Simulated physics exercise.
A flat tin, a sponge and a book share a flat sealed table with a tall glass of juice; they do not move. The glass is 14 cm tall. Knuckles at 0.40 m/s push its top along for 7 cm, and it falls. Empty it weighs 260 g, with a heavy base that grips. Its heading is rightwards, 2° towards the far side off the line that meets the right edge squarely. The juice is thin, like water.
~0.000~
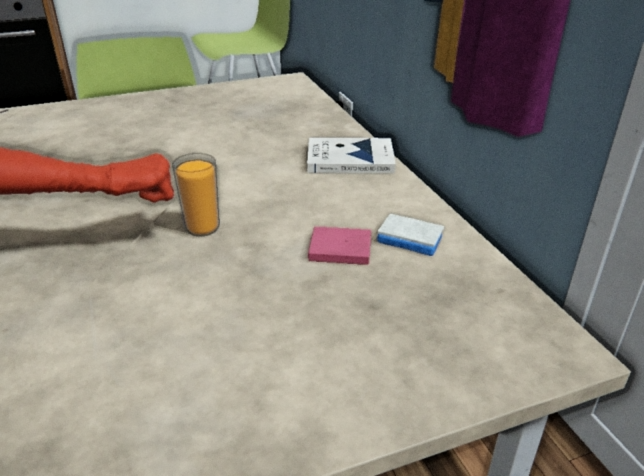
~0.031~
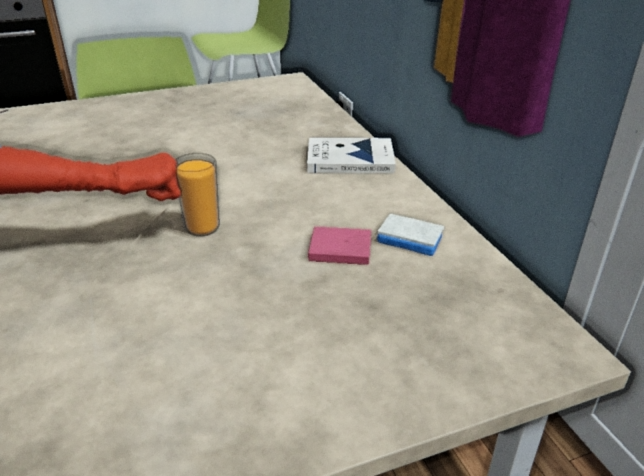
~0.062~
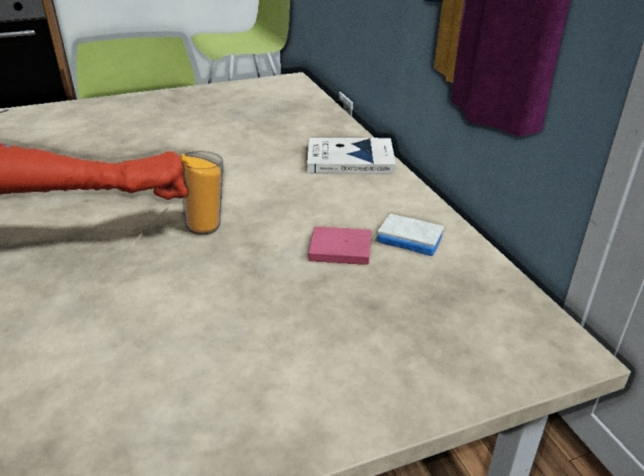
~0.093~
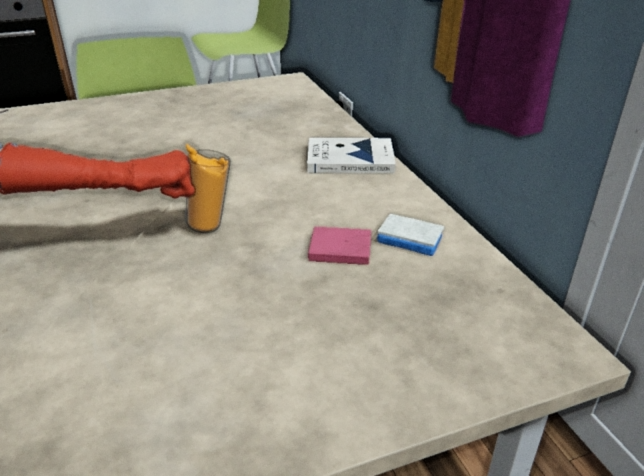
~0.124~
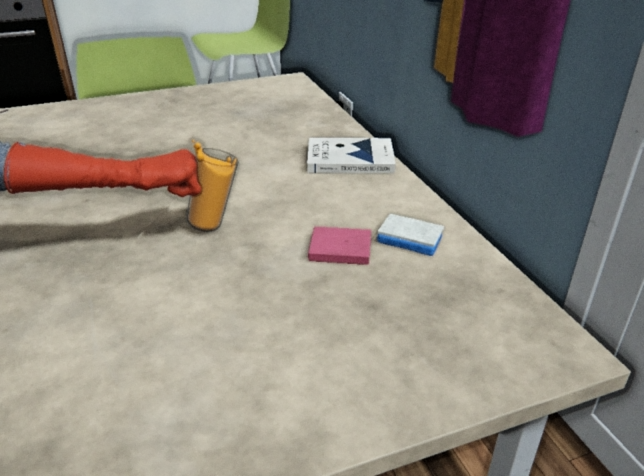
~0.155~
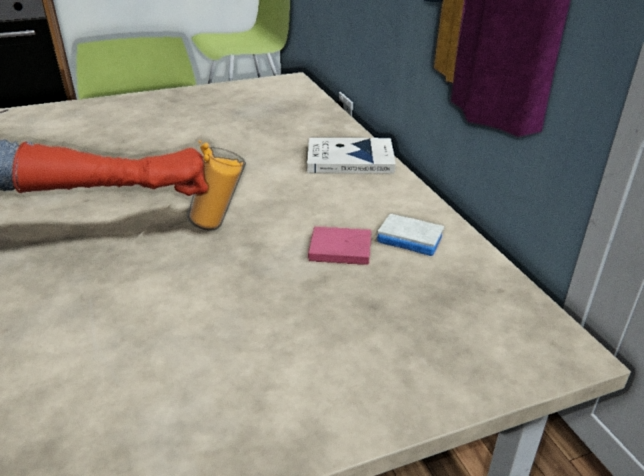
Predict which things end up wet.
Flat tin: Ends up wet; sponge: Gets wet; book: Ends up wet.
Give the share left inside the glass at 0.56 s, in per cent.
About 40 per cent.
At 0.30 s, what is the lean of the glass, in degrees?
It is at some 56°.
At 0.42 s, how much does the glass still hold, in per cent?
Some 68 per cent.
Then, 0.30 s in, the tilt is 56° and 95 per cent is in the glass, 0 has run off the table; wet so far, nothing.
Then, 0.42 s in, the tilt is 88° and 69 per cent is in the glass, 0 has run off the table; wet so far, nothing.
Then, 0.56 s in, the tilt is 88° and 40 per cent is in the glass, 0 has run off the table; wet so far, sponge, book.
Then, 0.80 s in, the tilt is 88° and 21 per cent is in the glass, 16 has run off the table; wet so far, flat tin, sponge, book.
Finally, 5 per cent is in the glass, 49 has run off the table; wet so far, flat tin, sponge, book.
